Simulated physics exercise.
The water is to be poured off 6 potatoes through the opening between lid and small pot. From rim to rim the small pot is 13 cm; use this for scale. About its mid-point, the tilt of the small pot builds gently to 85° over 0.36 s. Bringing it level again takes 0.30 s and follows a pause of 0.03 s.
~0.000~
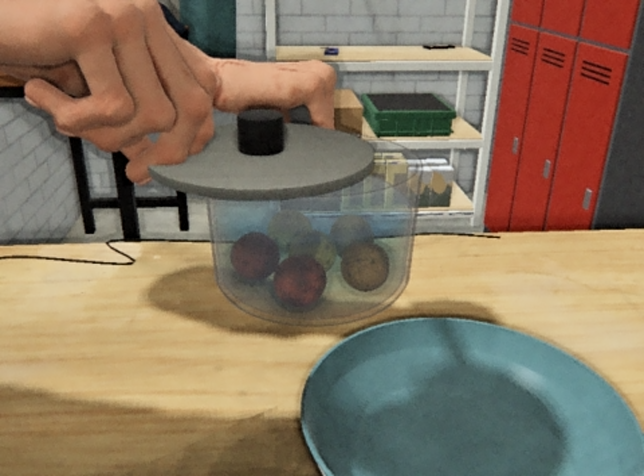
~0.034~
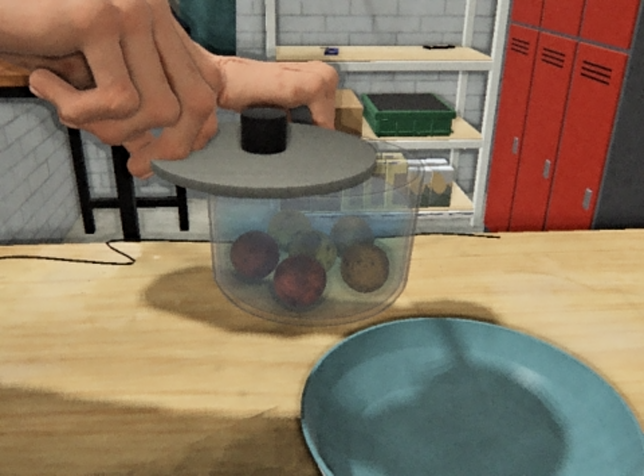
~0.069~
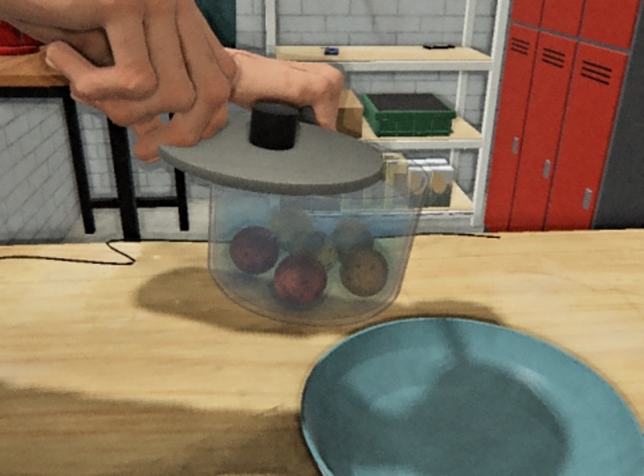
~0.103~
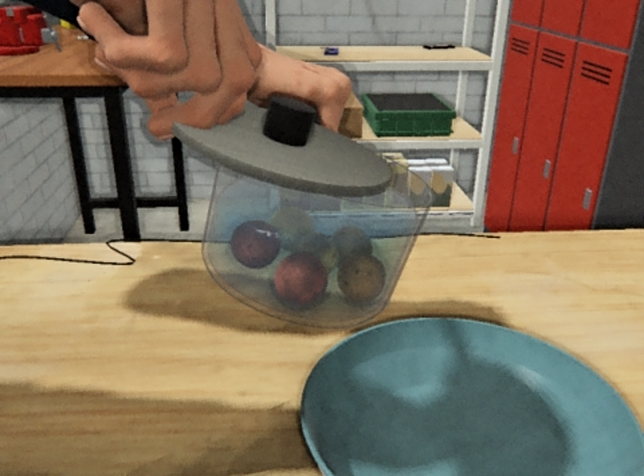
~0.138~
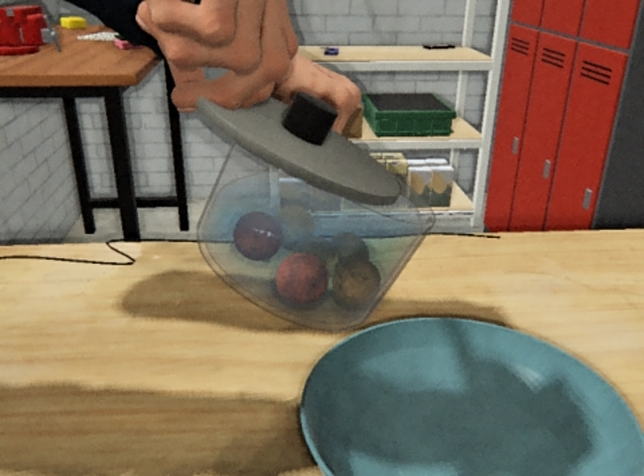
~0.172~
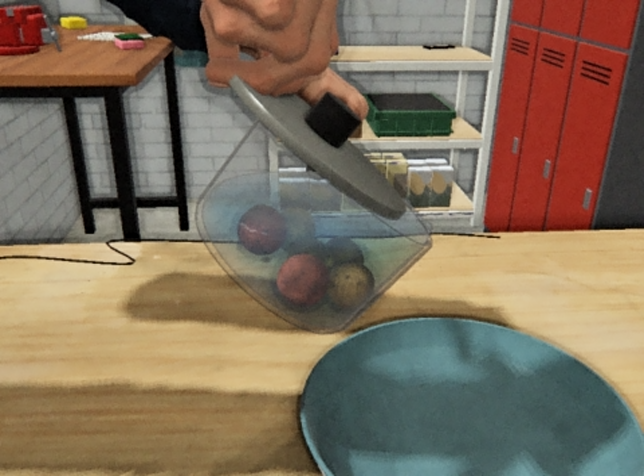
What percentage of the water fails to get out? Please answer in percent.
About 36 per cent.
By 0.30 s the tilt is 79° and 72 per cent of the water is still in the small pot.
By 0.40 s the tilt is 85° and 48 per cent of the water is still in the small pot.
By 0.49 s the tilt is 63° and 38 per cent of the water is still in the small pot.
By 0.60 s the tilt is 18° and 37 per cent of the water is still in the small pot.
At rest 36 per cent of the water is still in the small pot.
